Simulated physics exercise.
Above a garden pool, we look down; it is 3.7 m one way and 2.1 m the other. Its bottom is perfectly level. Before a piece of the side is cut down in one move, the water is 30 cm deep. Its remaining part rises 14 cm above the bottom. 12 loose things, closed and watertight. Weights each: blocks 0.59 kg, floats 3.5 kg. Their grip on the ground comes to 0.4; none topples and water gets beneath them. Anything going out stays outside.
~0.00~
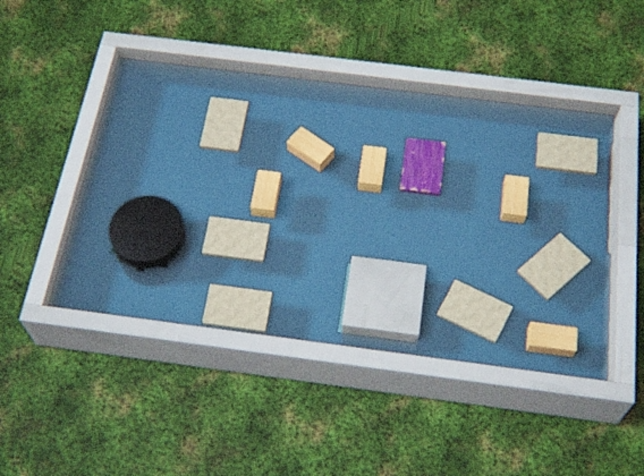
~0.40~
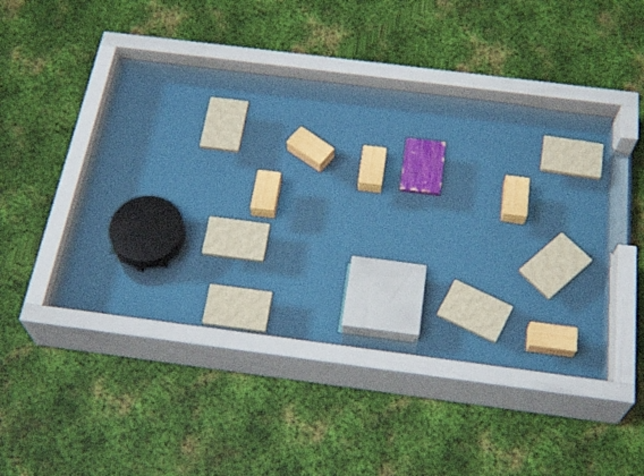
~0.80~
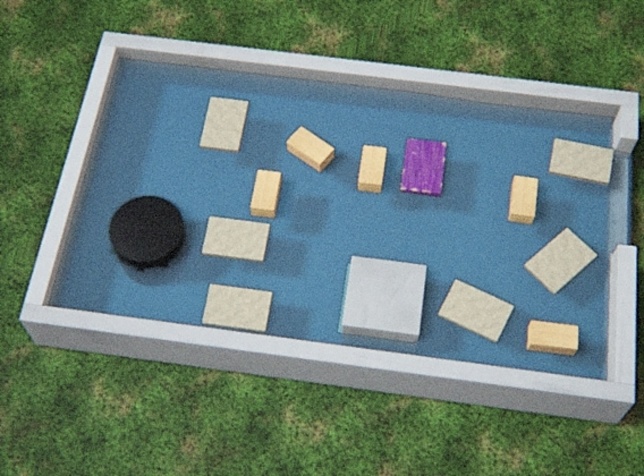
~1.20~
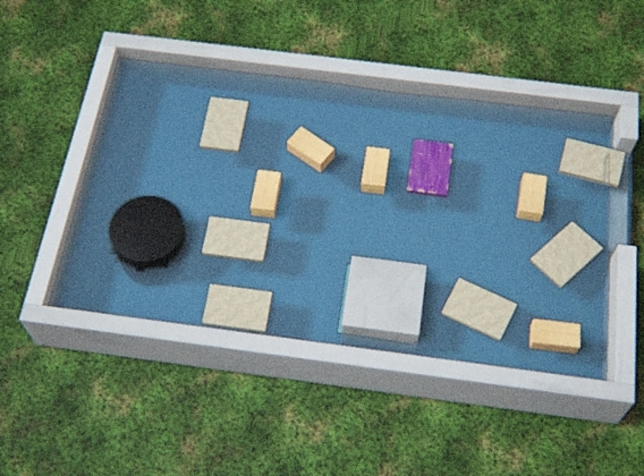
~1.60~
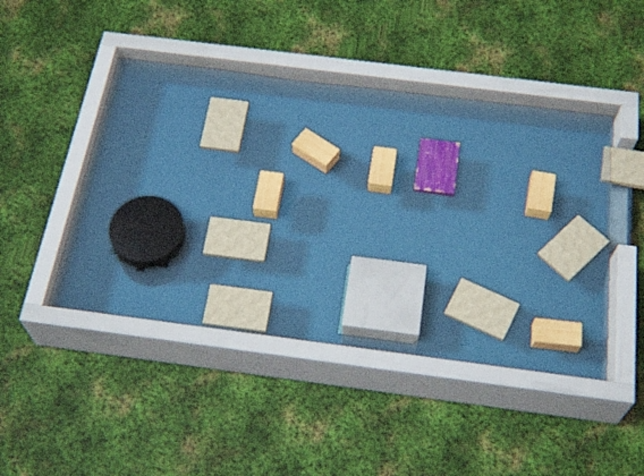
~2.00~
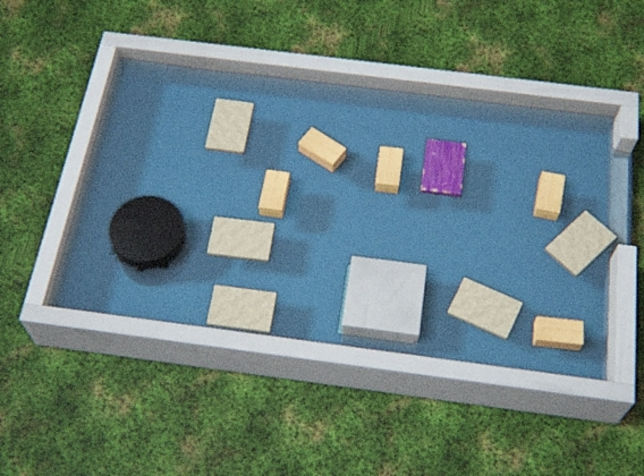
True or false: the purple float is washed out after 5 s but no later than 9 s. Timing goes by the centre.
False, later than 9 s or never.
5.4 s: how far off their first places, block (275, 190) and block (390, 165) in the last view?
First: 20 cm. Second: 40 cm.
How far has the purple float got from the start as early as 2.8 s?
Displacement by then near 30 cm.
After 2.8 s the purple float is near (461, 170), 0.3 m from its start, afloat; 1 of 12 are out; 11 afloat.
After 5.4 s the purple float is near (497, 173), 0.5 m from its start, afloat; 2 of 12 are out; 10 afloat.
After 8.0 s the purple float is near (539, 177), 0.8 m from its start, afloat; 2 of 12 are out; 10 afloat.
After 12.0 s the purple float is near (585, 182), 1.2 m from its start, afloat; 3 of 12 are out; 9 afloat.
